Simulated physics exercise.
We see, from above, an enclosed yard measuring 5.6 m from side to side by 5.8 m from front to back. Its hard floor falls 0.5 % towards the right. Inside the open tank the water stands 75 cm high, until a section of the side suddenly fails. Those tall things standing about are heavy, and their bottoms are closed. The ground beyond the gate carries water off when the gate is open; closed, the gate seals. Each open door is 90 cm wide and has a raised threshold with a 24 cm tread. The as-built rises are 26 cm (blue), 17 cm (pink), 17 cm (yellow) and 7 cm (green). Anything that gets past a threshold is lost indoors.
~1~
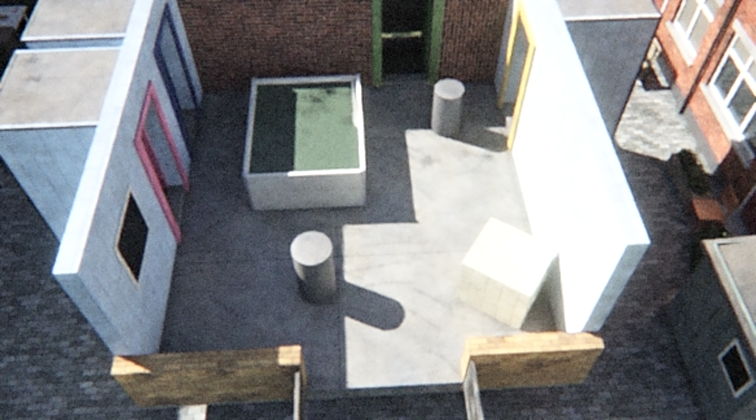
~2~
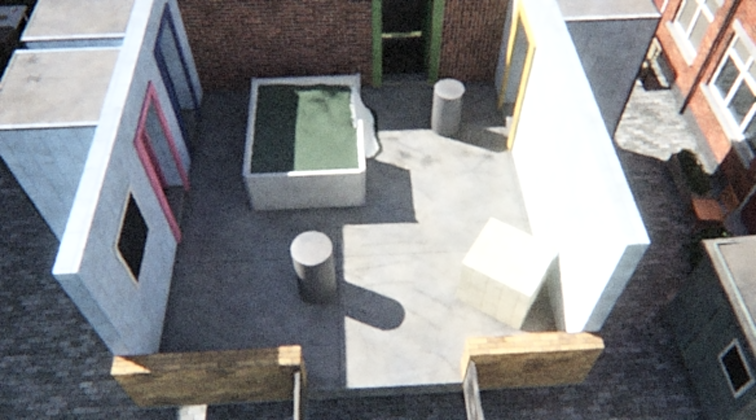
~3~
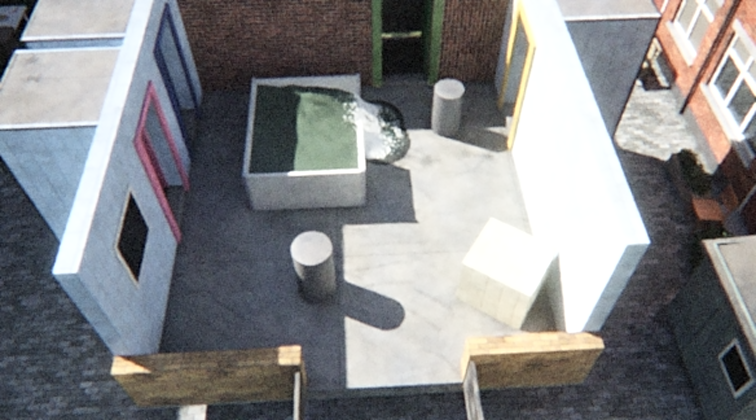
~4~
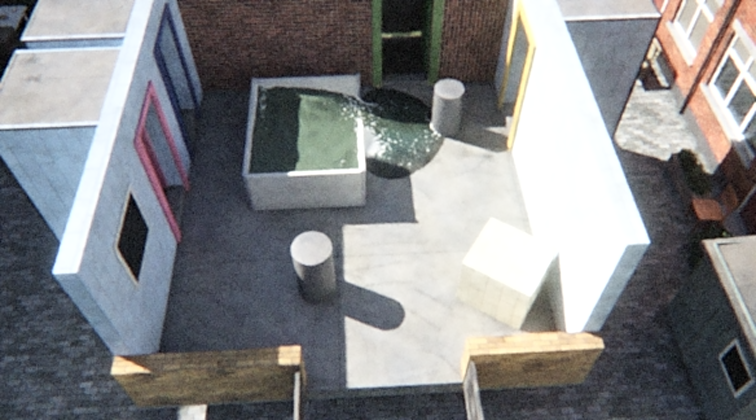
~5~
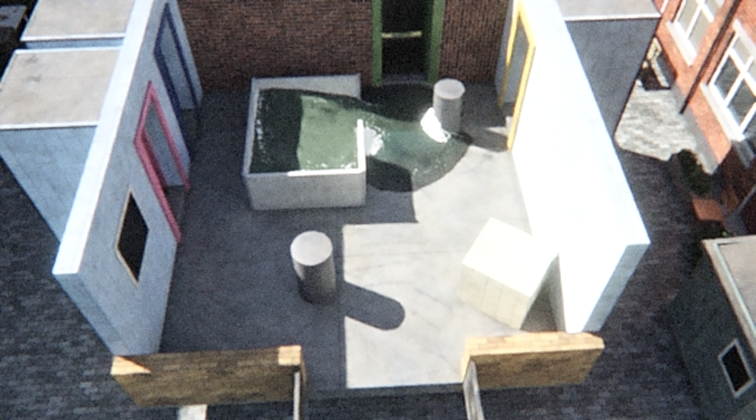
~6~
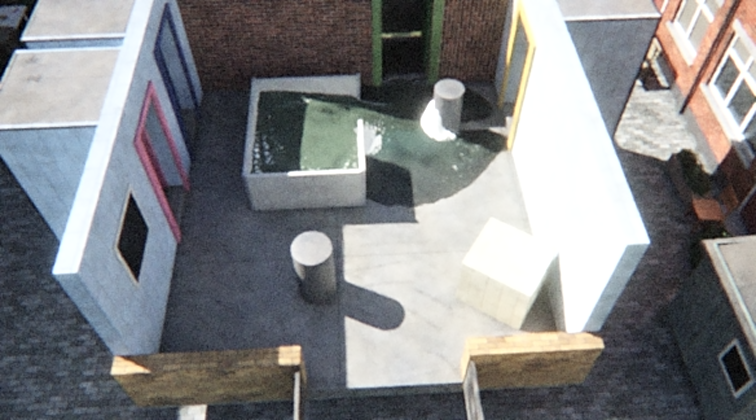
We see a walled yard from above, with green water still in an open tank; then water pours out through the tank's right side and spreads rightward across the floor, around a cylinder and to the green door.
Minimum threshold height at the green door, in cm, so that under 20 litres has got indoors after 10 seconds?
Approx. 22 cm.
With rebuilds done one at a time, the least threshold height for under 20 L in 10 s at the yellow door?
The yellow door needs around 19 cm.
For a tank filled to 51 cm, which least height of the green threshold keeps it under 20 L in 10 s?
It would take a step of about 14.0 cm.
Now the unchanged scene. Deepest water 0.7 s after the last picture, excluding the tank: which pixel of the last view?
Near (494, 82).
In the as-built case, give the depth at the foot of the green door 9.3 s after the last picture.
About 10.0 cm.
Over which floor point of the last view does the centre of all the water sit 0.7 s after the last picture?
My guess is close to (359, 144).
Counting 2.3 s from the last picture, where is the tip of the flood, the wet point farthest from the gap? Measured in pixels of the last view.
(565, 360).
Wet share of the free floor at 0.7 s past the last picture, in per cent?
Roughly 25 percent of the floor is wet.
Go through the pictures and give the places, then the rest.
The first frame shows still water, 75 cm deep, in the open tank at (306, 126); the green door at (406, 42) is dry.
In the second frame, water pours out at (358, 121) and has run 0.3 m, to (378, 150); about 9 cm deep outside, 75 cm at the back.
In the third frame, the gap is at (358, 123), the front 0.8 m out at (405, 147); the back of the open tank holds 75 cm.
In the fourth frame, water pours out at (358, 124) and has run 1.4 m, to (438, 140); about 9 cm deep outside, 73 cm at the back.
In the fifth frame, the gap is at (358, 124), the front 1.9 m out at (466, 144); the back of the open tank holds 64 cm.
In the sixth frame, the front is at (499, 140), 2.5 m from the gap at (358, 124); 5.2 m2 of floor is wet, 63 cm left at the back; water is at the green door at (406, 42).
Then, 0.7 s after the last picture water covers 25 % of the floor, deepest (58 cm) near (494, 82); 14 cm at the green door, 26 litres in over its 7 cm threshold.
Then, 2.3 s after the last picture water covers 35 % of the floor, deepest (54 cm) near (542, 271); 16 cm at the green door, 138 litres in over its 7 cm threshold.
Then, 9.3 s after the last picture water covers 100 % of the floor, deepest (12 cm) near (280, 90); 10 cm at the green door, 283 litres in over its 7 cm threshold.
At the green door as built, the water peaked near 18 cm, 1.3 s after the last picture.
With a threshold of 19 cm, 45 litres would have come in within the 10 s; with 25.5 cm, 7 litres. So under 20 litres takes about 22 cm.
